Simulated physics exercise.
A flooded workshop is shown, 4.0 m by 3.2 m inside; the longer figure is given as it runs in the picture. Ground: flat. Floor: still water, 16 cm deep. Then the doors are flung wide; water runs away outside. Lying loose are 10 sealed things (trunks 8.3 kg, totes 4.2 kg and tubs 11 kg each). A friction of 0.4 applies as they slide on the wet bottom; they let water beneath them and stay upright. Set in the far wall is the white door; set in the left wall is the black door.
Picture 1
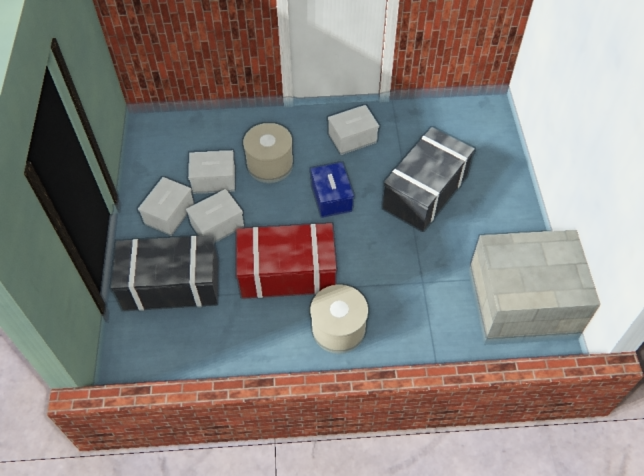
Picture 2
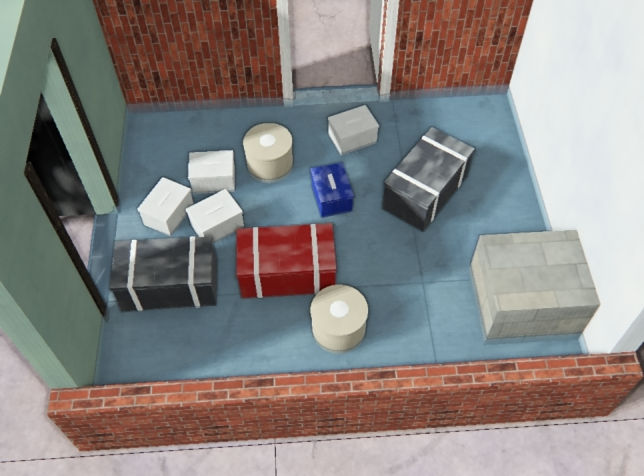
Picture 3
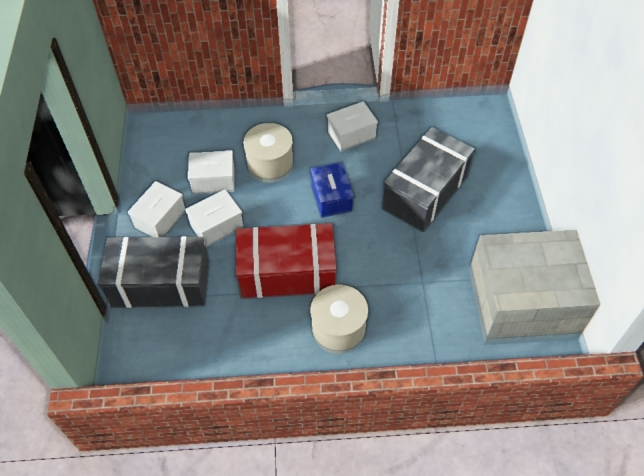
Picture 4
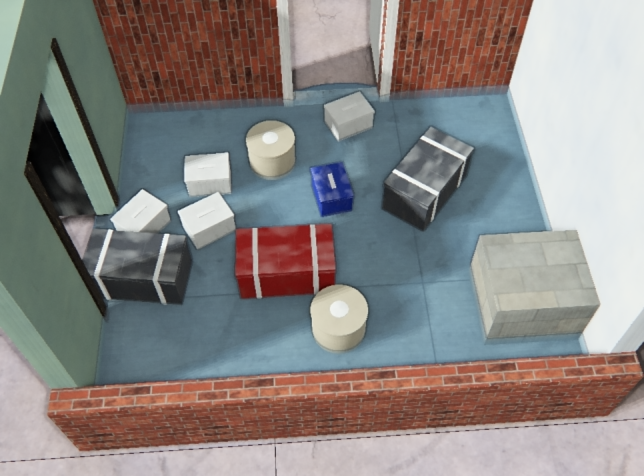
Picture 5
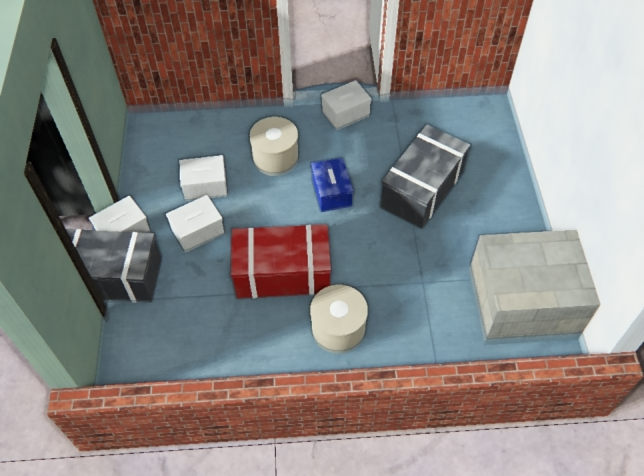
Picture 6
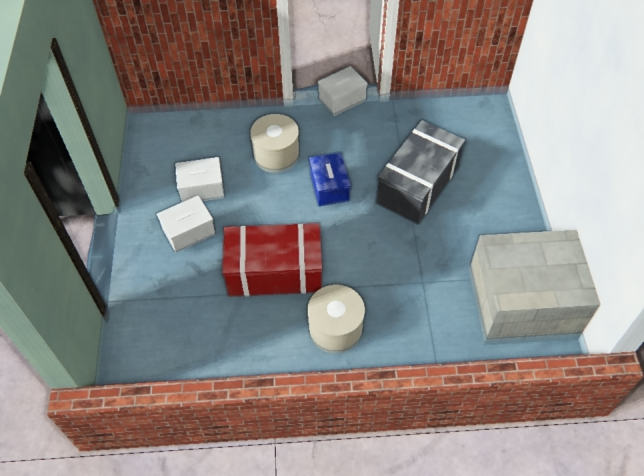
Both doors opened in a flooded workshop, and a black trunk and a white box floated out the left doorway, while a pale box drifted into the far doorway and the red trunk edged left.
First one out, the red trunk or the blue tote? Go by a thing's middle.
The red one is out first.
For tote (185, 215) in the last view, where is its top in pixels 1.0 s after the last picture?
About (157, 218), give or take.
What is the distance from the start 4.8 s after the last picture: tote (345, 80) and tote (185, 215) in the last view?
The first is gone out, the second washed out.
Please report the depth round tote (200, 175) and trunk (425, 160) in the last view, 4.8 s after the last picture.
I'd put it at 8 cm and 10 cm respectively.
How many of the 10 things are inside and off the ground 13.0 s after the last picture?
The count is 0.
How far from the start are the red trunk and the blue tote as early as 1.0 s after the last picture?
By then roughly 30 cm and 30 cm, respectively.
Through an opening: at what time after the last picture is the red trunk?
Estimate: Close to 7.0 s.
Then, 1.0 s after the last picture the red trunk is near (253, 239), 0.3 m from its start, afloat; the blue tote is near (316, 161), 0.3 m from its start, afloat; 3 of 10 are out; 7 afloat.
Then, 4.8 s after the last picture the red trunk is near (162, 239), 1.0 m from its start, afloat; the blue tote is near (307, 131), 0.7 m from its start, afloat; 4 of 10 are out; 6 afloat.
Then, 9.0 s after the last picture the red trunk has gone out (6.8 s after the last picture); the blue tote is near (283, 102), 1.2 m from its start, afloat; 7 of 10 are out; 2 afloat.
Then, 13.0 s after the last picture the red trunk has gone out (6.8 s after the last picture); the blue tote has gone out (12.6 s after the last picture); 9 of 10 are out; 0 afloat.
